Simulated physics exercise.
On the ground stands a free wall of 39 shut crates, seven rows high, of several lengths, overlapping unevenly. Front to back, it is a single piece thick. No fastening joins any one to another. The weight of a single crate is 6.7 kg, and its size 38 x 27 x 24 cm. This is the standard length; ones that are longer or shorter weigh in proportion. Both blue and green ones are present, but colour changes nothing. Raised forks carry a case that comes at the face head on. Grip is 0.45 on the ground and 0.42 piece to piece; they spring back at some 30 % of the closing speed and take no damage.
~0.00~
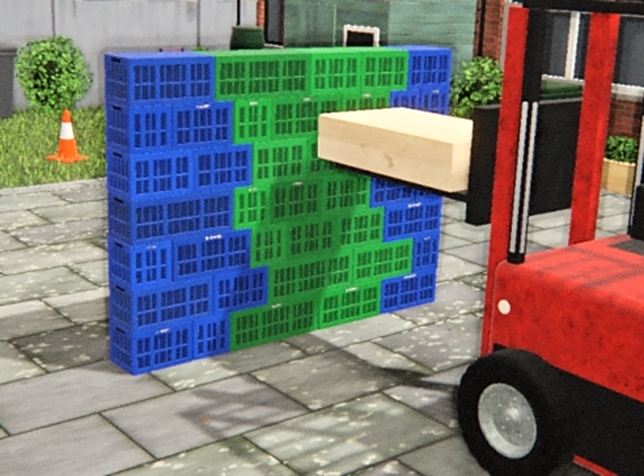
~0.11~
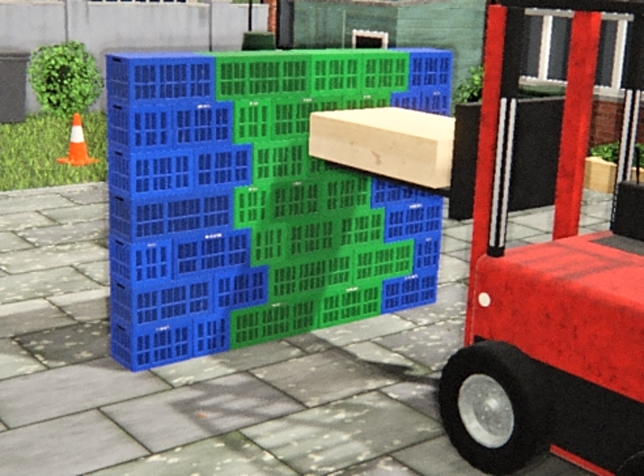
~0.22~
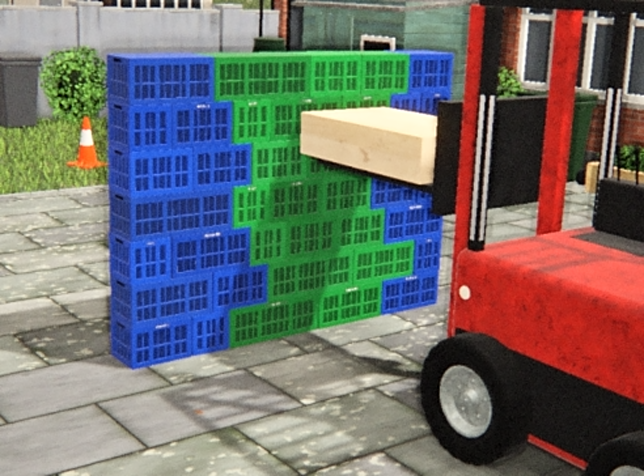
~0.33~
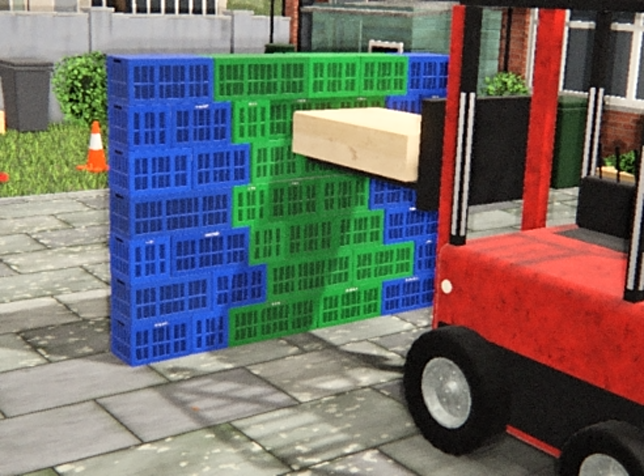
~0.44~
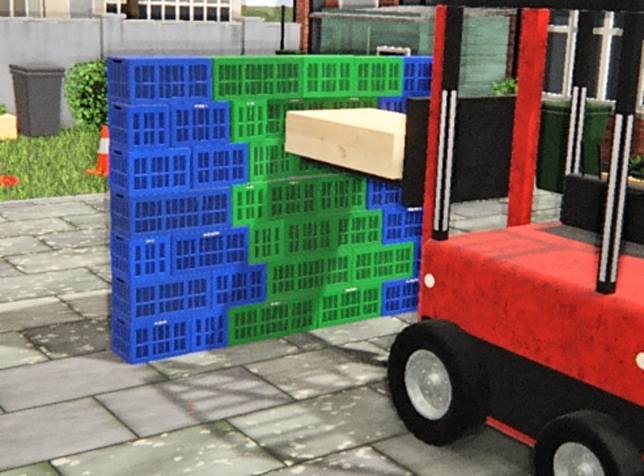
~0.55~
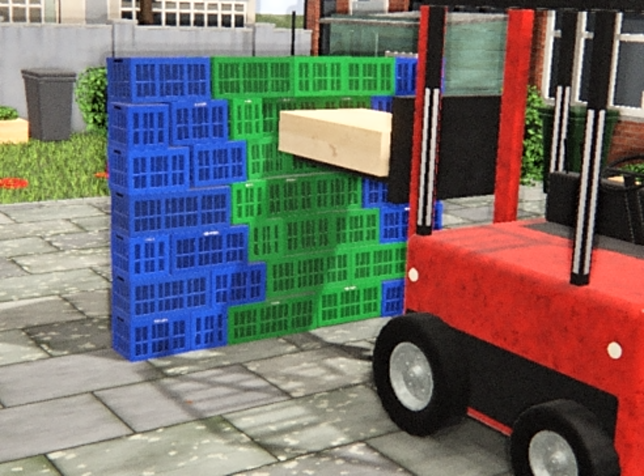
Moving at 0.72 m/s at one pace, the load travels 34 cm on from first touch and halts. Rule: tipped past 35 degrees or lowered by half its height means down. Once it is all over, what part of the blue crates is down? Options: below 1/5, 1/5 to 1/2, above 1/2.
1/5 to 1/2.
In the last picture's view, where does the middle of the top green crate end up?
End point in last frame: Roughly (243, 242).
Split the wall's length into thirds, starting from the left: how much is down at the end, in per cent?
From the left: 10, then 70, then 60 percent.
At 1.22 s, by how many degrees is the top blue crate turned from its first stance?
Some 5°.
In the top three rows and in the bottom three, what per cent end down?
From above it's 70%, from below it's 10%.
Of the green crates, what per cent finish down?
The green group ends with 70% down.
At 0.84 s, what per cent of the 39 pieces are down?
0 per cent.
By 0.84 s, none of the 21 blue crates down (0 of 39 in all colours); top blue crate tilted 9°; top green crate tilted 17°.
By 1.22 s, 6 of the 21 blue crates down (18 of 39 in all colours); top blue crate tilted 5°; top green crate tilted 56°, 42 cm lower.
By 1.66 s, 6 of the 21 blue crates down (18 of 39 in all colours); top blue crate moved 21 mm; top green crate on its side.
When it is over (2.9 s), 6 of the 21 blue crates down (18 of 39 in all colours); top blue crate moved 21 mm; top green crate on its side. That is 29 per cent. In pixels of the last frame, middles, top blue crate near (165, 81), top green crate near (243, 242).
